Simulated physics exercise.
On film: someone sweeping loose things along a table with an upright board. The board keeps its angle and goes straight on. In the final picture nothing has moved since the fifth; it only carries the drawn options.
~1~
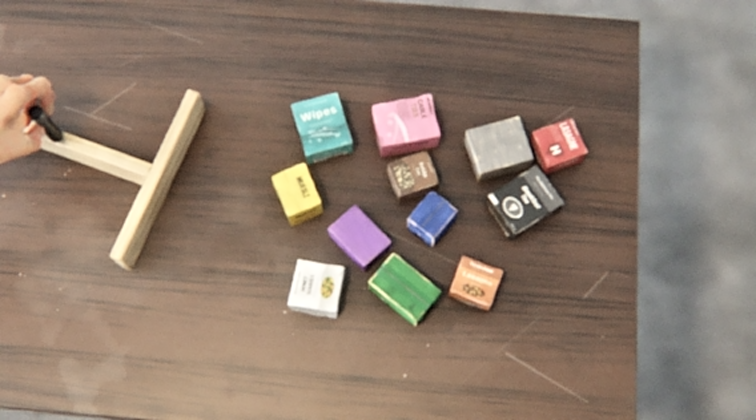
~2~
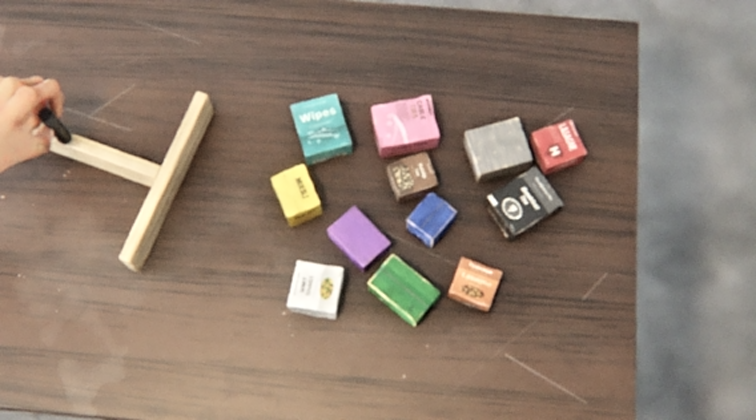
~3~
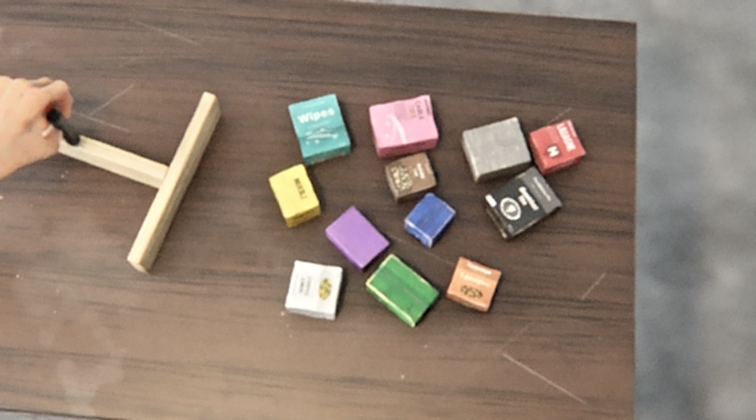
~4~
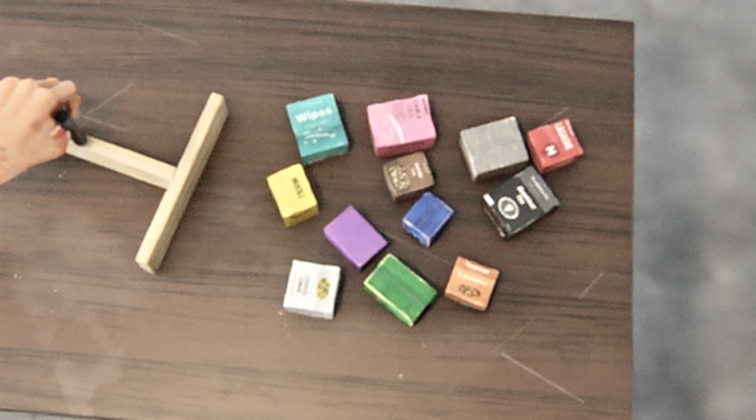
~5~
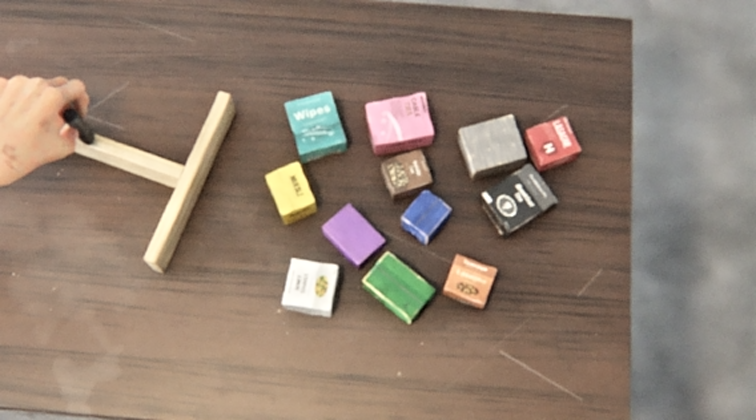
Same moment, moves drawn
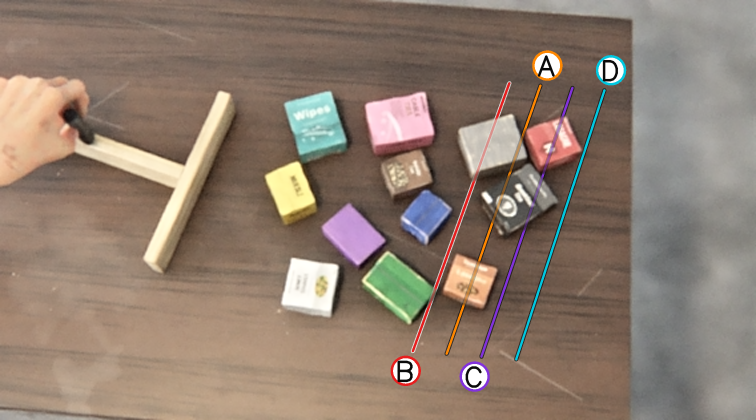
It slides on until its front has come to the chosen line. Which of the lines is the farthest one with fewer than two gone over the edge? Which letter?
Up to line B.
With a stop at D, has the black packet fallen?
Yes.
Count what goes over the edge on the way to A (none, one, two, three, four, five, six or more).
Two.
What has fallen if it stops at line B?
The red packet.
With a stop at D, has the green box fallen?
By then, no.
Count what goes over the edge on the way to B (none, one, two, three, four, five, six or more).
By then, one.
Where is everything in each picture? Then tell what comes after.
The first frame shows purple block (360, 238); red packet (558, 147); yellow packet (298, 195).
The second frame shows board (164, 174); white packet (316, 290).
The third frame shows board (173, 176); pink box (403, 128).
The fourth frame shows board (180, 176); blue box (427, 220).
The fifth frame shows board (188, 175); green box (399, 289); orange packet (470, 282); grey block (492, 148).
On the marked copy, A at (496, 214); B at (463, 212); C at (529, 217); D at (562, 219).
With B. Early on, board (288, 182); pink box (412, 129); turquoise box (349, 131).
Further on, board (386, 190); red packet (609, 149); grey block (560, 160).
At the end, board (461, 196); red packet over the edge; grey block (627, 186); one fallen.
As for the rest, A drops two; C drops two; D drops four.
